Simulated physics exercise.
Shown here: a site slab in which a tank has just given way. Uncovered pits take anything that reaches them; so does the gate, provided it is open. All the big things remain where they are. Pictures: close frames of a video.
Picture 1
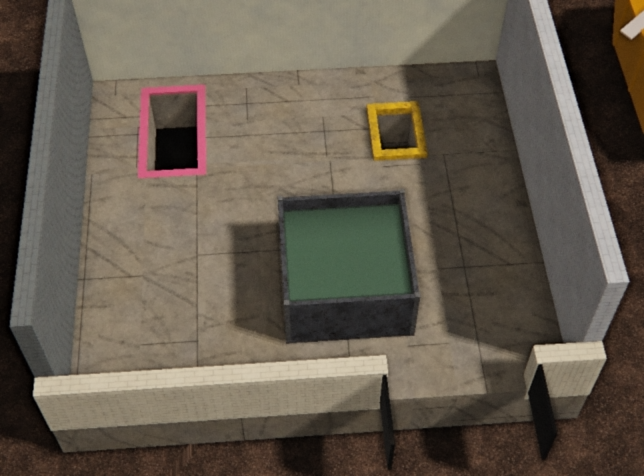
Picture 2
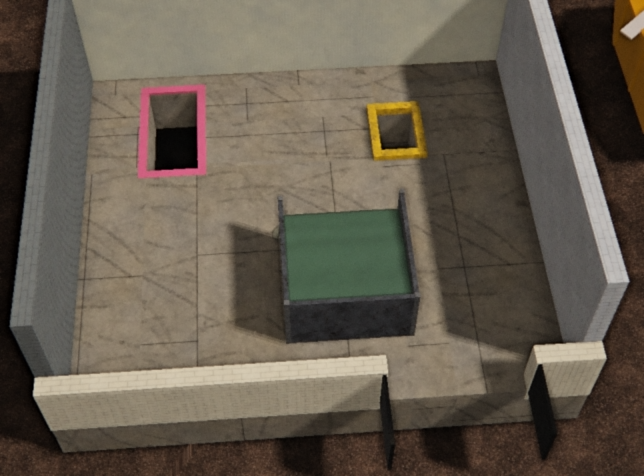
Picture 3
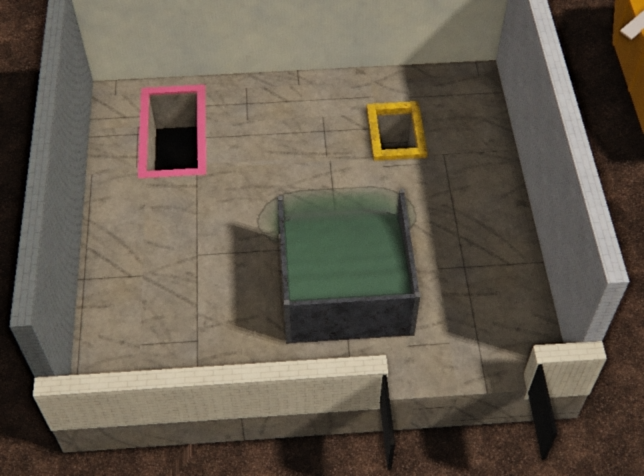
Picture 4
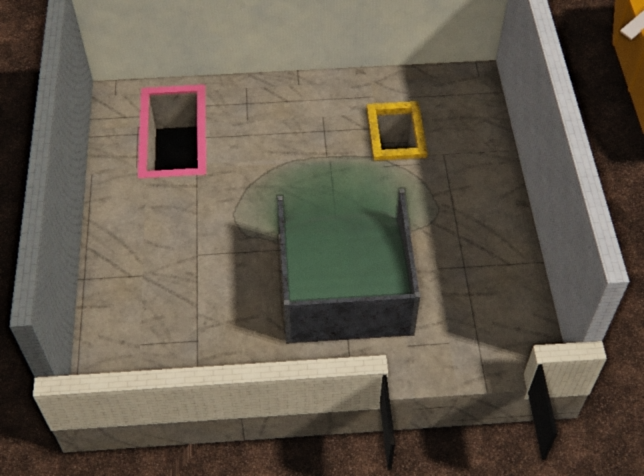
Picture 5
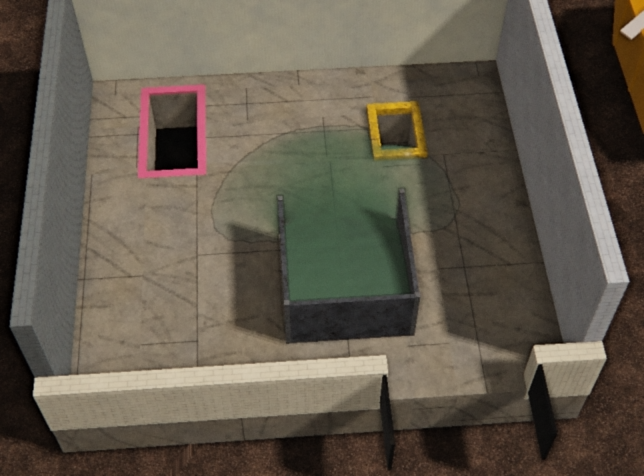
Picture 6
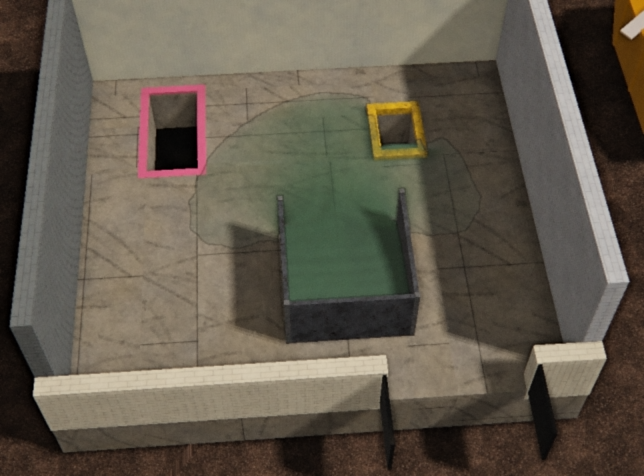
The clip opens on a dark tank of green water standing whole on a walled stone slab, with a pink-edged opening and a smaller yellow-edged one beyond it. The tank's far side gives way, and water spreads out from the gap in a widening, thinning sheet, reaching around the yellow-edged opening.
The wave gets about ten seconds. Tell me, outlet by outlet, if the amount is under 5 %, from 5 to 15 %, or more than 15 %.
At the end, the gate is moderately busy - draining five to fifteen per cent; the pink pit is busy - draining past fifteen per cent; the yellow pit is moderately busy - draining five to fifteen per cent.
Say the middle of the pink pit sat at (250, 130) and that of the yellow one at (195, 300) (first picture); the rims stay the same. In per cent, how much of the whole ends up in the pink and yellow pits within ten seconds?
Pink 45 %; yellow 0 %.
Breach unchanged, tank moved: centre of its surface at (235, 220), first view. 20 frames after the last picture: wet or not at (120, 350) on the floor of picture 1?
The answer is spared.
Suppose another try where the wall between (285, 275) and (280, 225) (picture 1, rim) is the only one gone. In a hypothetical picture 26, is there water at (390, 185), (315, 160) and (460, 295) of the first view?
Going point by point: Left unwetted, left unwetted, left unwetted.
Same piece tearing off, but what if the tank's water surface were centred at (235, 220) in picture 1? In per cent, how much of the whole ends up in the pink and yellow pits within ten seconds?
Ten seconds on: Pink pit 50 percent, yellow pit 2 percent.
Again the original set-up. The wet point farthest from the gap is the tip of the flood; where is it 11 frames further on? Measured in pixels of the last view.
The front should reach about (94, 87).
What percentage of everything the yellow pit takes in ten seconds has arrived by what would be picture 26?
Result: 95 % of the ten-second total.
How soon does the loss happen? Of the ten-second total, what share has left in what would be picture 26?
Log: Around 50 %, estimated.
A moment on, water covers 40 % of the floor; the gate 0 %, the pink pit 2 %, the yellow pit 4 %.
Next, water covers 40 % of the floor; the gate 0 %, the pink pit 7 %, the yellow pit 7 %.
Then, water covers 50 % of the floor; the gate 0 %, the pink pit 19 %, the yellow pit 8 %.
Later, water covers 80 % of the floor; the gate 1 %, the pink pit 31 %, the yellow pit 9 %.
In the end, water covers 90 % of the floor; the gate 11 %, the pink pit 38 %, the yellow pit 9 %.
